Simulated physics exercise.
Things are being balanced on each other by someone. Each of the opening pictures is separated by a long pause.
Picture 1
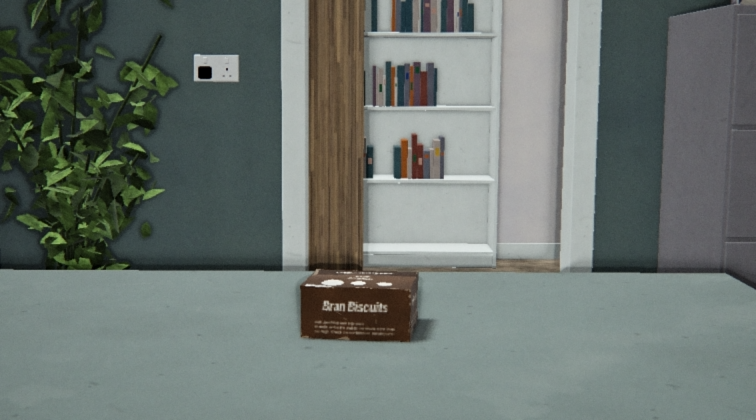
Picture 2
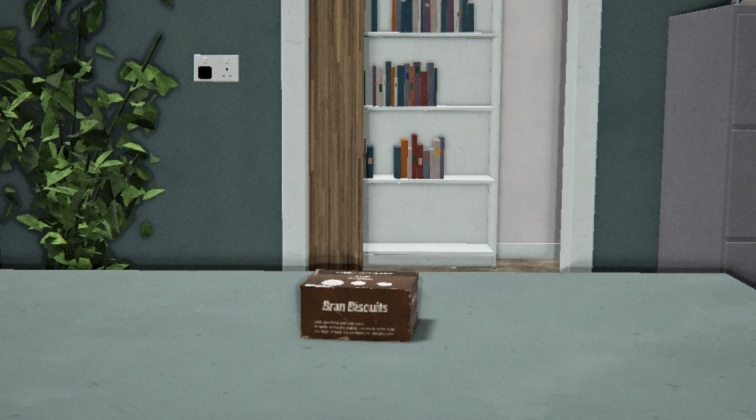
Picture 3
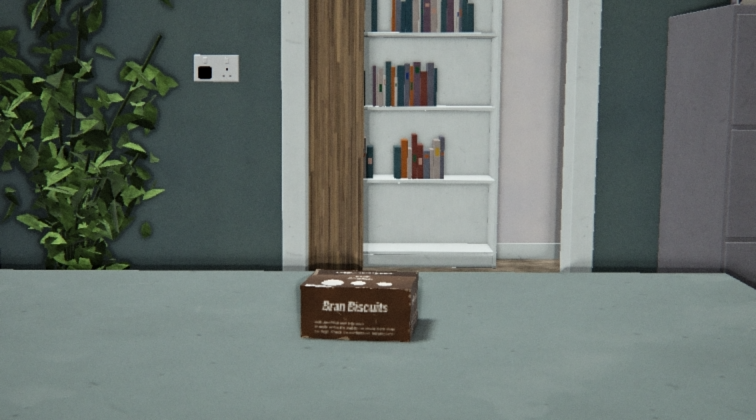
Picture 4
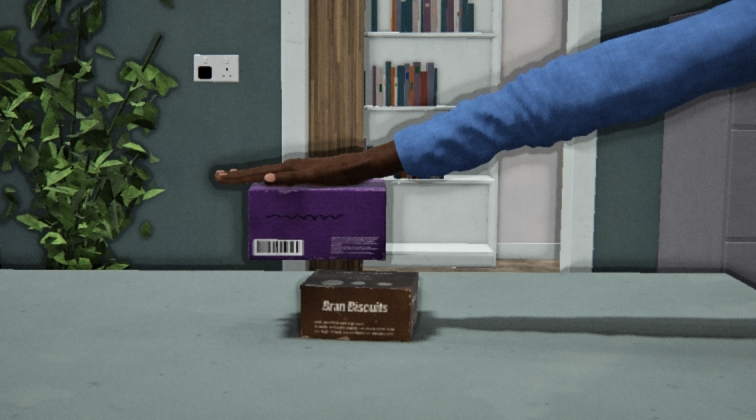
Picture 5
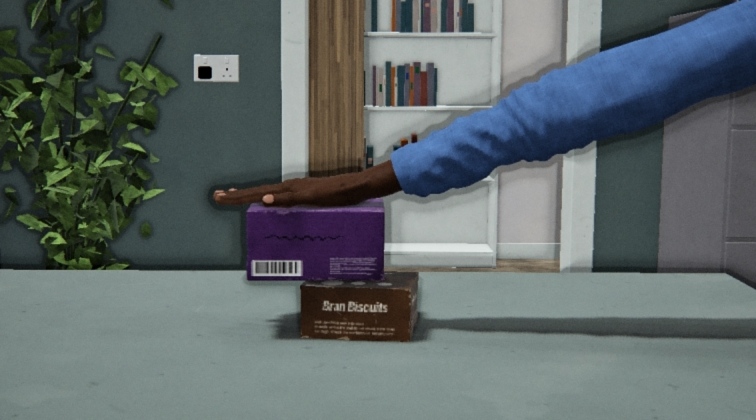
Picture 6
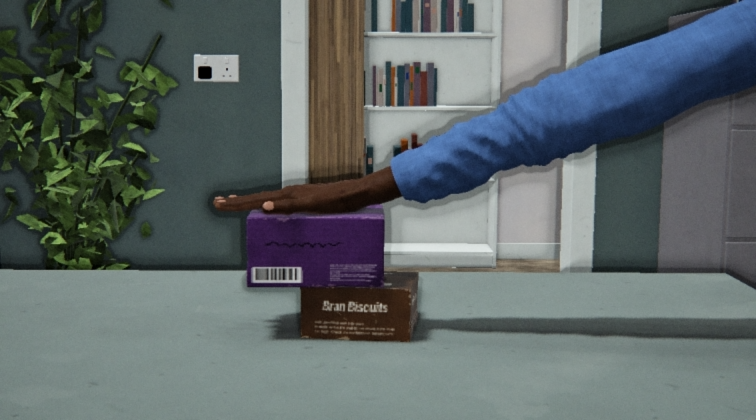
At first, a brown box labelled Bran Biscuits sits alone and still on a grey-green table. Then an arm in a blue sleeve appears from the right, its hand flat over a purple box, which lowers onto the brown one, set off to the left, with the hand still on top.
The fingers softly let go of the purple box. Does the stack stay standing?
Well, the stack stays in one piece.
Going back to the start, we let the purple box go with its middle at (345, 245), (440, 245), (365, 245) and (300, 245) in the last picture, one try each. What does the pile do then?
Stays standing, topples over, stays standing, topples over.
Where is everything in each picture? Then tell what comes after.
In the first picture, the last thing is not in view yet; brown box (361, 304).
In the second picture, the last thing is not in view yet; brown box (361, 304).
In the third picture, the last thing is not in view yet; brown box (361, 304).
In the fourth picture, coming down; purple box (319, 217); brown box (361, 304).
In the fifth picture, coming down; purple box (318, 237); brown box (361, 304).
In the sixth picture, in place under the hand; purple box (318, 244); brown box (361, 304).
Then, 0.40 s later than the last frame, all is still.
Then, 0.90 s later than the last frame, purple box resting near (318, 244).
When it is over, both as before. End places, in pixels of the last picture, purple box near (318, 244). The pile keeps its balance.
